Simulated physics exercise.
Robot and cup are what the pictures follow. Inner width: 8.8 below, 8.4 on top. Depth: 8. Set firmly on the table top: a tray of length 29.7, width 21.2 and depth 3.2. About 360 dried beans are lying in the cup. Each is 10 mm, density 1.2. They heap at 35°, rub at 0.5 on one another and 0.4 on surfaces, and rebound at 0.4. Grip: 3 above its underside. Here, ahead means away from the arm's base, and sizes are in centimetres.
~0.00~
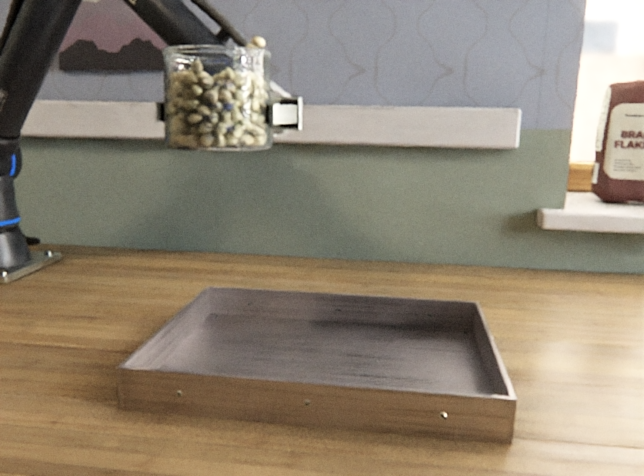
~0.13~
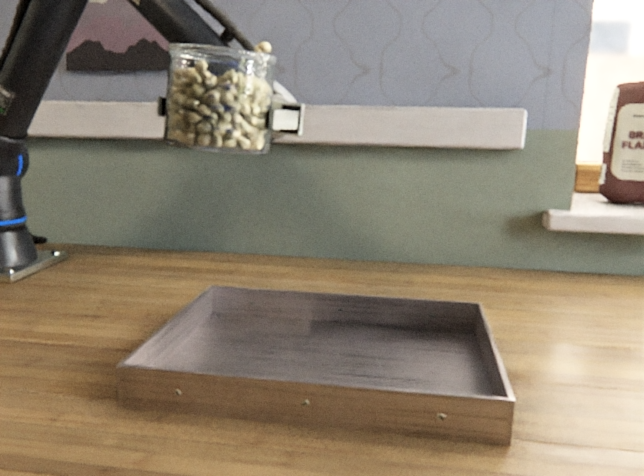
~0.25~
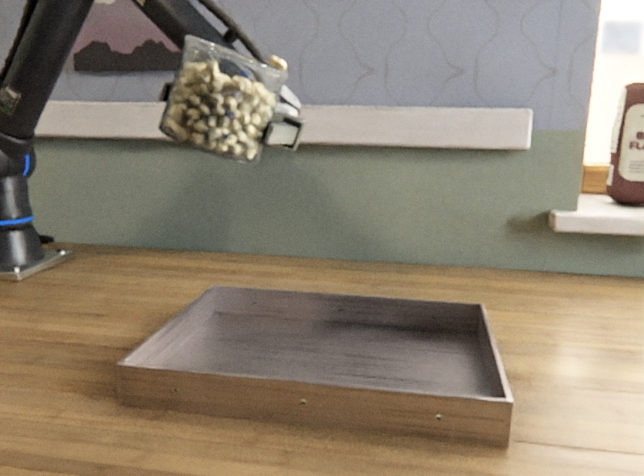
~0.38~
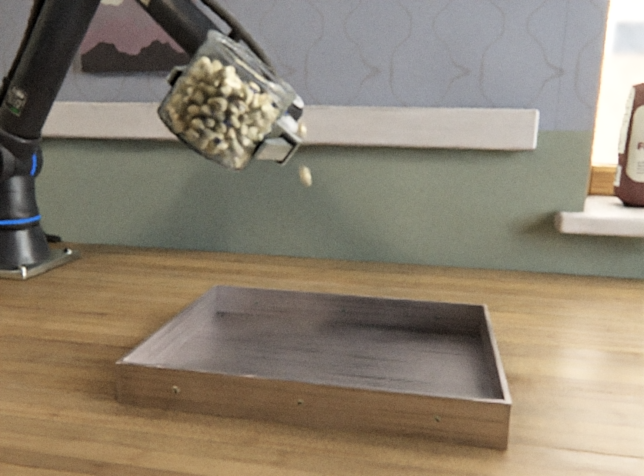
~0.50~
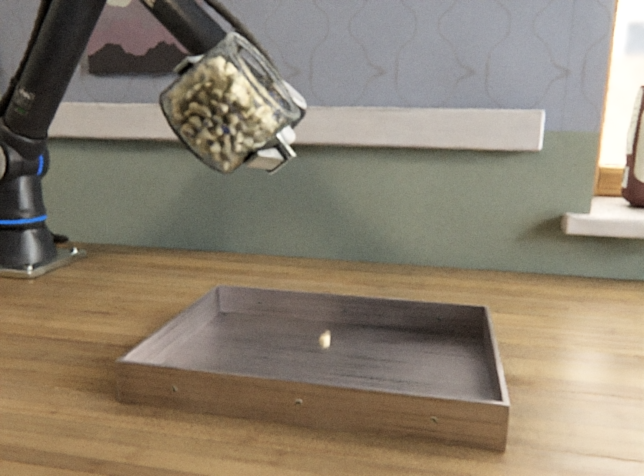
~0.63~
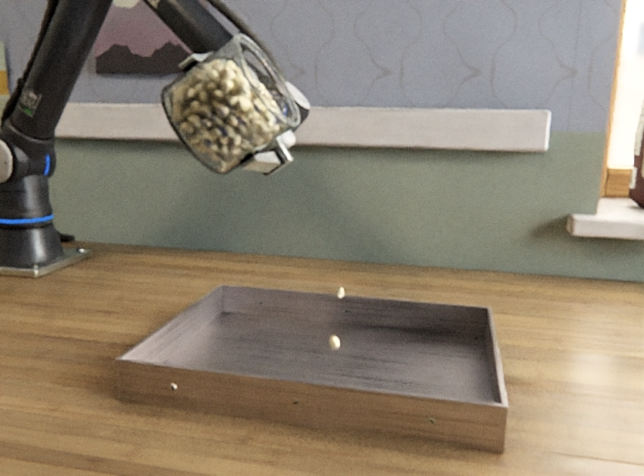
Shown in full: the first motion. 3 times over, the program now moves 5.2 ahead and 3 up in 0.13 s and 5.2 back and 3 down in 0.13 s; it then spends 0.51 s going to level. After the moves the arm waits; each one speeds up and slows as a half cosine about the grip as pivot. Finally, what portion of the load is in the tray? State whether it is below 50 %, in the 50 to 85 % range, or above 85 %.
It is in the 50 to 85 % range.
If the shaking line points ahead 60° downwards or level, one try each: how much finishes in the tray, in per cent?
It comes to around 10 per cent on the first try and around 40 per cent on the second.
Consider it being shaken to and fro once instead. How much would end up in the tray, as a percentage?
I'd expect something close to 45 per cent.
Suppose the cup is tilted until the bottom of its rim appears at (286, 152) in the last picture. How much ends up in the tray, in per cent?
Around 95 in a hundred.
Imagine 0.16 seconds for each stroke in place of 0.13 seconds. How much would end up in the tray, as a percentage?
Roughly 45 percent would.
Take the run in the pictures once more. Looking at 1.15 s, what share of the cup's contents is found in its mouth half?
Near 60 %.
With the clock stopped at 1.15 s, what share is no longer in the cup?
I'd say some 55 percent.
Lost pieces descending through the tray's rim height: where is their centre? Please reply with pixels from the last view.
Look at roughly (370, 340) in the last picture.
By 1.15 s, tilted 57° forward, highest piece 26 above the table; 158 in the cup, 147 in the tray, 3 on the table or floor, 54 in flight or on a rim.
By 1.66 s, tilted 29° forward, highest piece 25 above the table; 245 in the tray, 111 in the cup, 6 on the table or floor.
By 2.12 s, level, highest piece 27 above the table; 245 in the tray, 111 in the cup, 6 on the table or floor.
By 3.17 s, level, highest piece 27 above the table; 245 in the tray, 111 in the cup, 6 on the table or floor.
Final count, 245 in the tray, 111 in the cup, 6 on the table or floor. That is 68 % in the tray.
